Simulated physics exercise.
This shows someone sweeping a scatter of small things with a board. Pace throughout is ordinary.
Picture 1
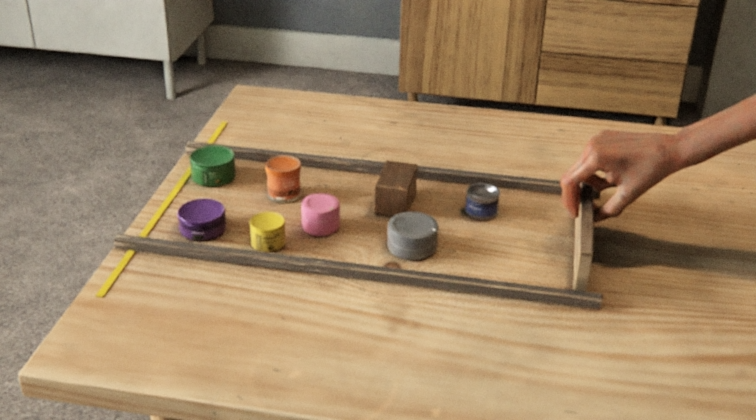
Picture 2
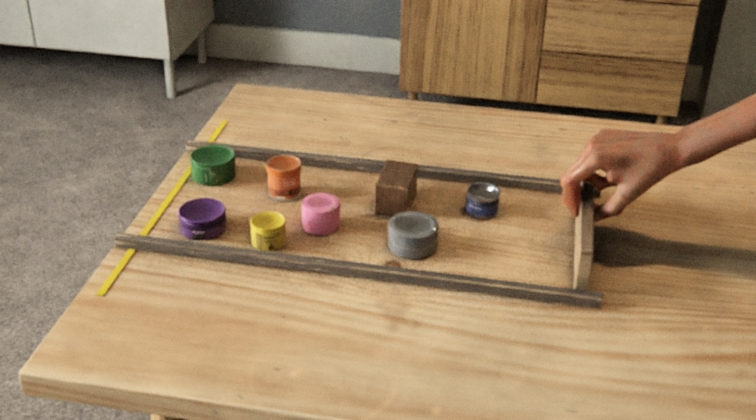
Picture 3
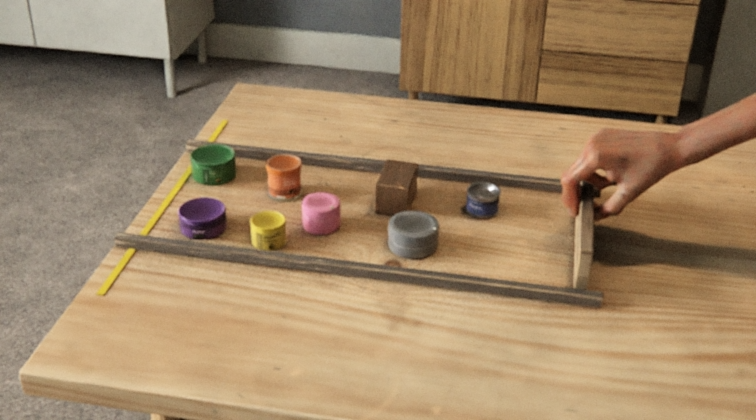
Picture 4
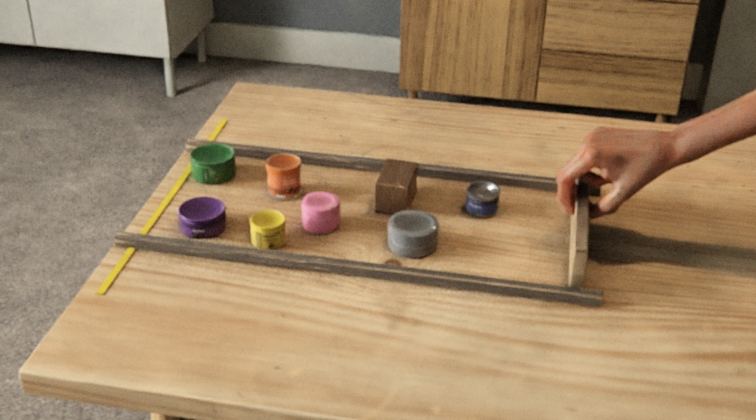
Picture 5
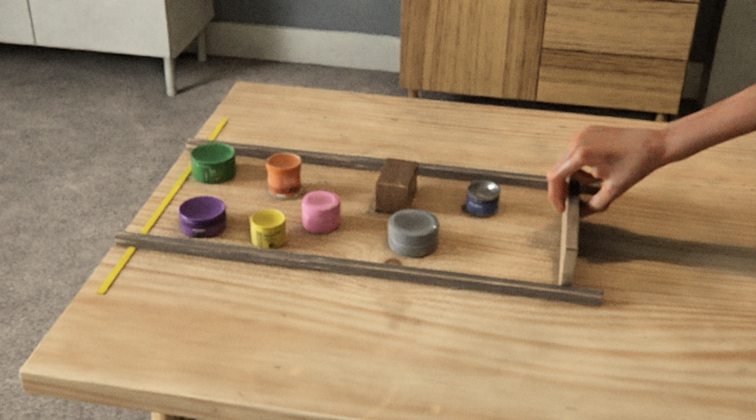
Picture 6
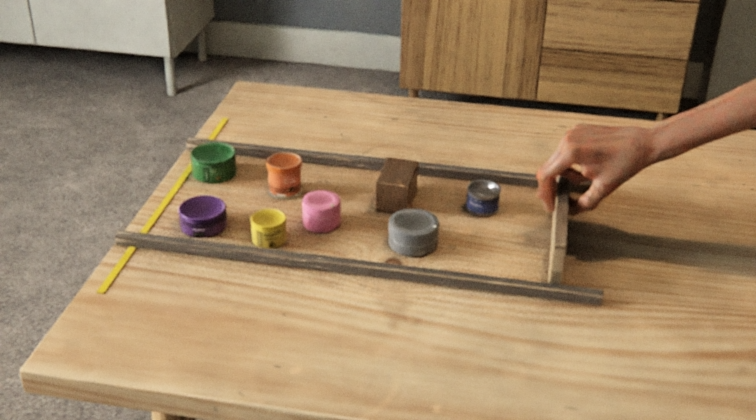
A hand slid an upright wooden board a short way left between two dark strips on a table, while the small colorful tubs and brown block in front of it stayed where they were.
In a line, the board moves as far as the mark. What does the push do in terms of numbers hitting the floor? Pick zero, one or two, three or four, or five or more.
It sends five or more to the floor.
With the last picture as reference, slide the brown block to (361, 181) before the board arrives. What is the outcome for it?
That one drops down.
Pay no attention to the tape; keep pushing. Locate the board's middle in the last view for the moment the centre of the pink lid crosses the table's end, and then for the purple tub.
At (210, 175) for the pink lid; at (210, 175) for the purple tub.
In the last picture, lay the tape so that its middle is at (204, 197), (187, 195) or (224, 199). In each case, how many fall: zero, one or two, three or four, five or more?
Lab note - fallen per tape, in order: 3 or 4 / 5 or more / either one or two.
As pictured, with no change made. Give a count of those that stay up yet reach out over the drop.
I'd put it at 2.
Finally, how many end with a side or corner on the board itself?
Number in contact with it: 2.
A little later, none off yet; green tub at rest near (214, 163); purple tub at rest near (203, 216); orange pot at rest near (285, 176).
Next, none off yet; green tub moving near (206, 160); purple tub moving near (196, 217); orange pot shifted well along near (218, 173).
When it is over, the number that fall off is five or more; down, grey lid, brown block, pink lid, orange pot, purple tub and green tub.
